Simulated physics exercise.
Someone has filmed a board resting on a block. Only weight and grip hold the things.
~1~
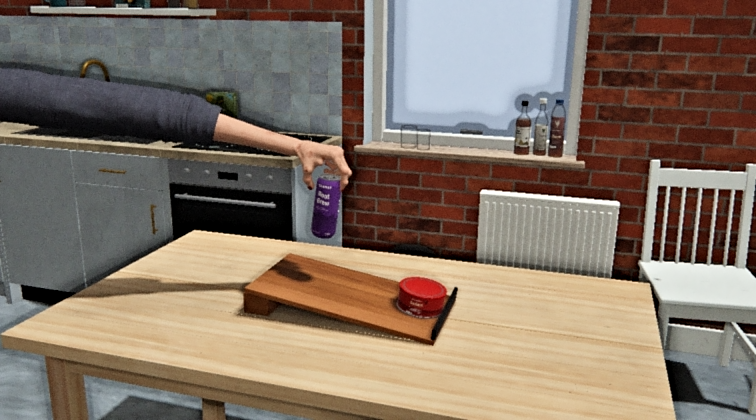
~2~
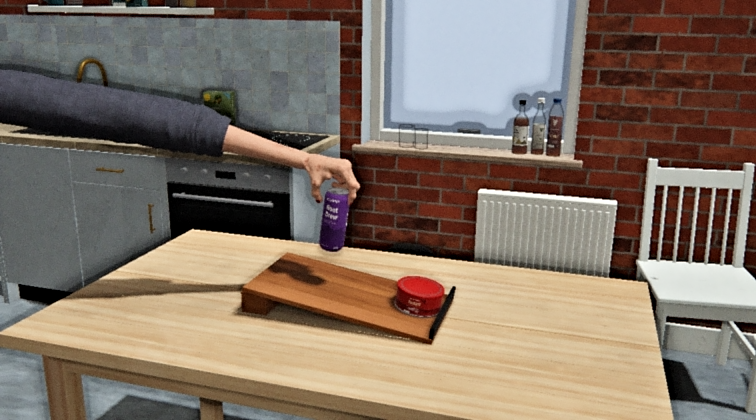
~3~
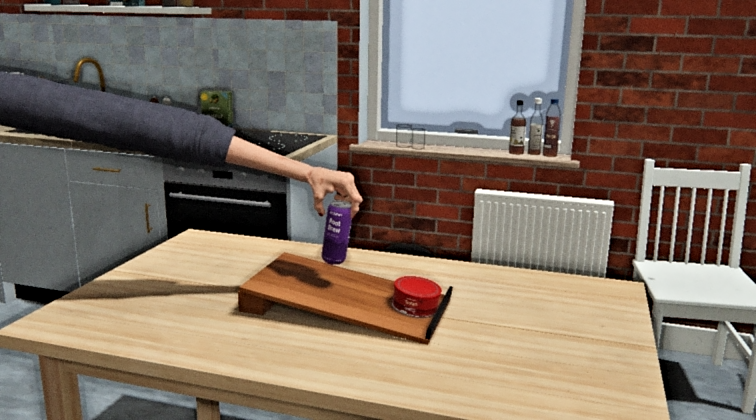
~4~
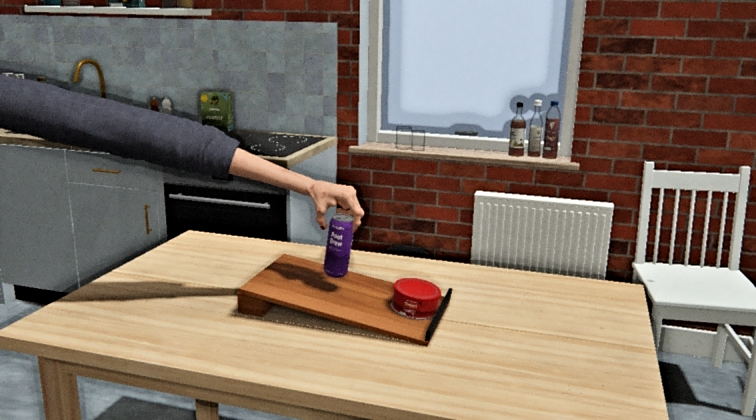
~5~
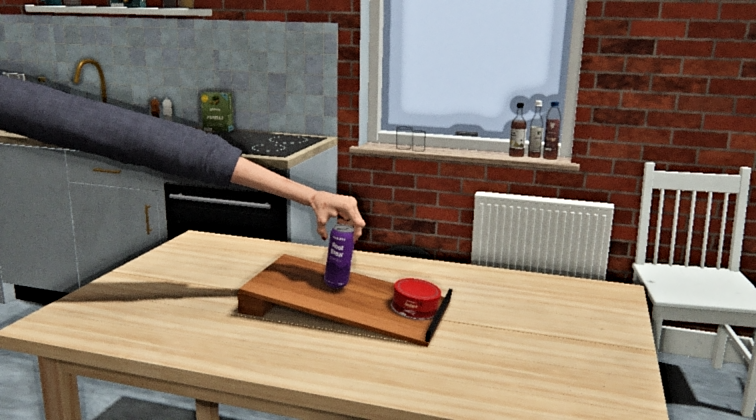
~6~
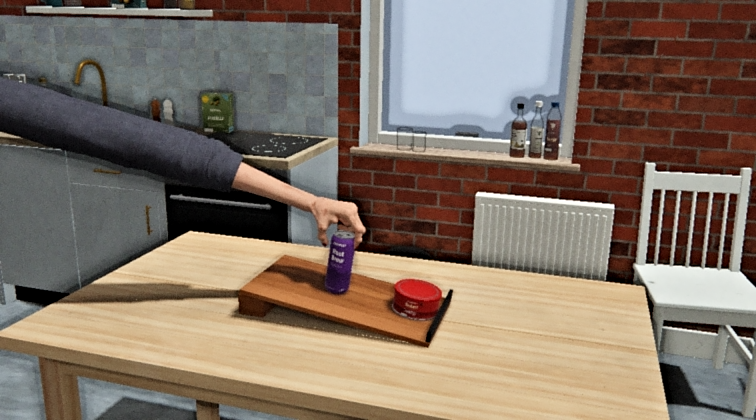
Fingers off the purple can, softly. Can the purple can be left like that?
The purple can remains at rest.
Then, 0.30 s past the last view, nothing moves.
Then, 0.70 s past the last view, purple can resting near (341, 263).
Finally, both still in place. Final places as the last picture's camera would see them, purple can near (341, 263). The purple can stays where it is put.
